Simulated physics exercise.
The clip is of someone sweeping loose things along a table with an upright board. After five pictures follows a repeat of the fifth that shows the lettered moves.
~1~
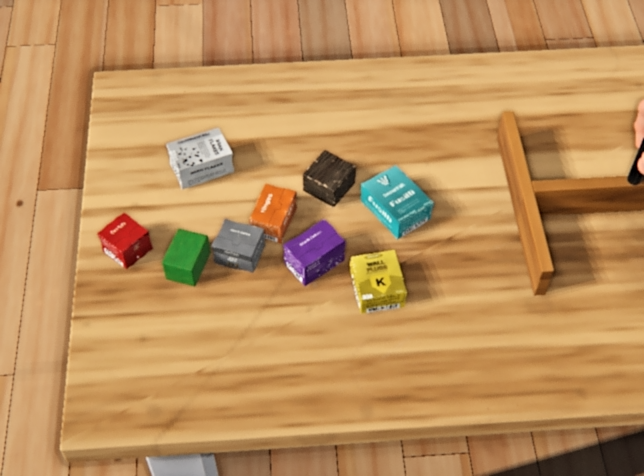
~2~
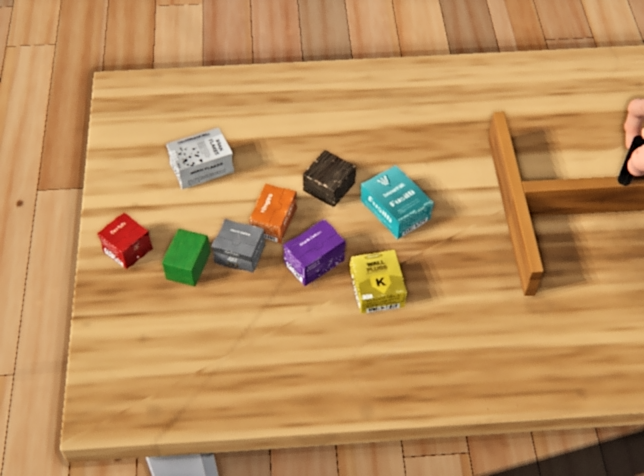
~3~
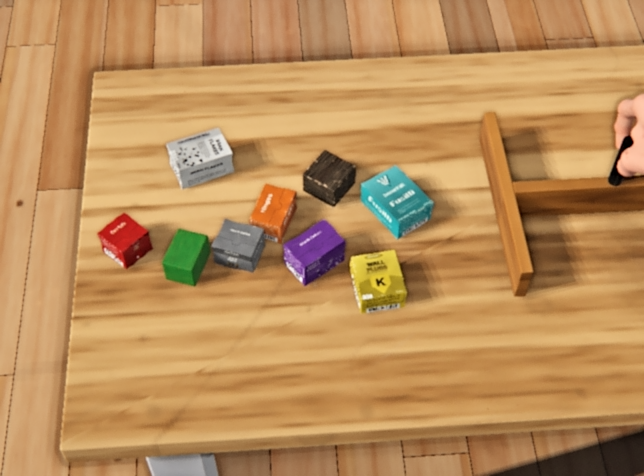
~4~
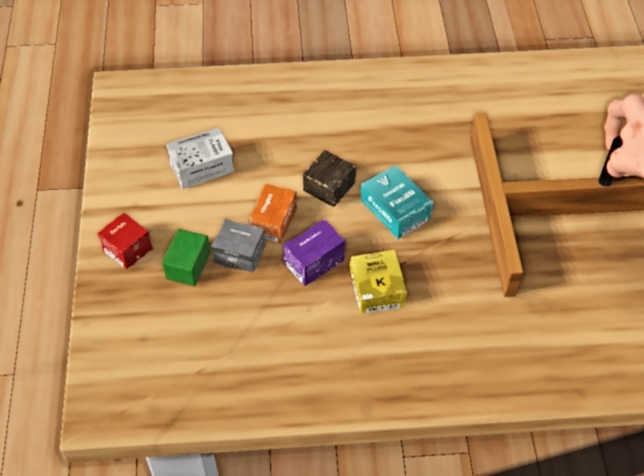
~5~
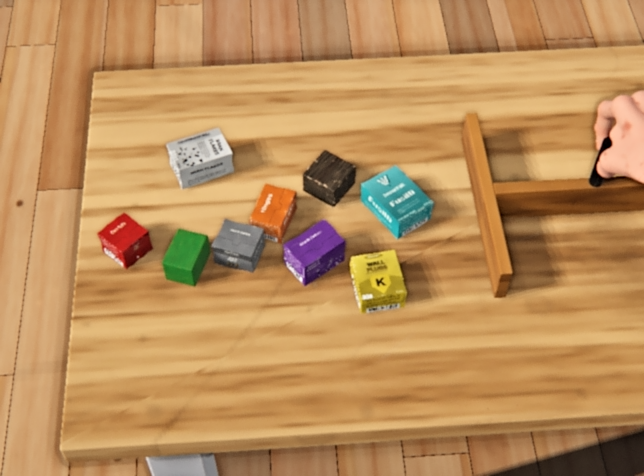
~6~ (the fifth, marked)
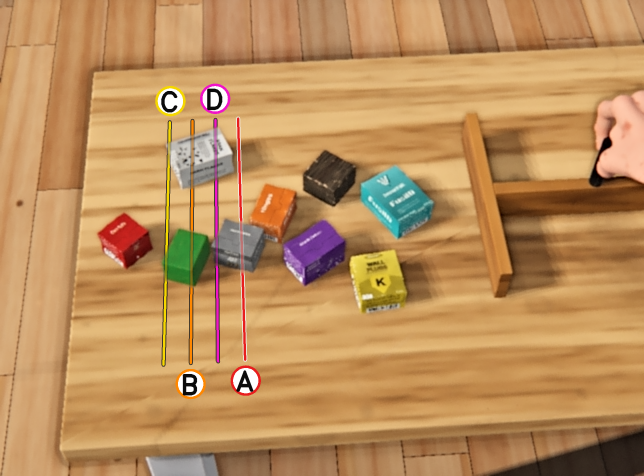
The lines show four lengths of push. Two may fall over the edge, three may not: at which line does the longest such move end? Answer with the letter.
Line C.
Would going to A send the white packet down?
No.
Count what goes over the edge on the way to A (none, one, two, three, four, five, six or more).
By then, none.
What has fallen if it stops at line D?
The red packet.
On the marked copy, A at (241, 228); B at (192, 231); C at (167, 233); D at (217, 230).
Following C. Soon after the start, board (374, 194); yellow box (352, 285); black block (301, 174).
Later, board (260, 201); red packet (100, 242); green block (130, 257).
In the end, board (168, 206); green block over the edge; red packet over the edge; two fallen.
As for the rest, A is within the limit but short; B is within the limit but short; D is within the limit but short.
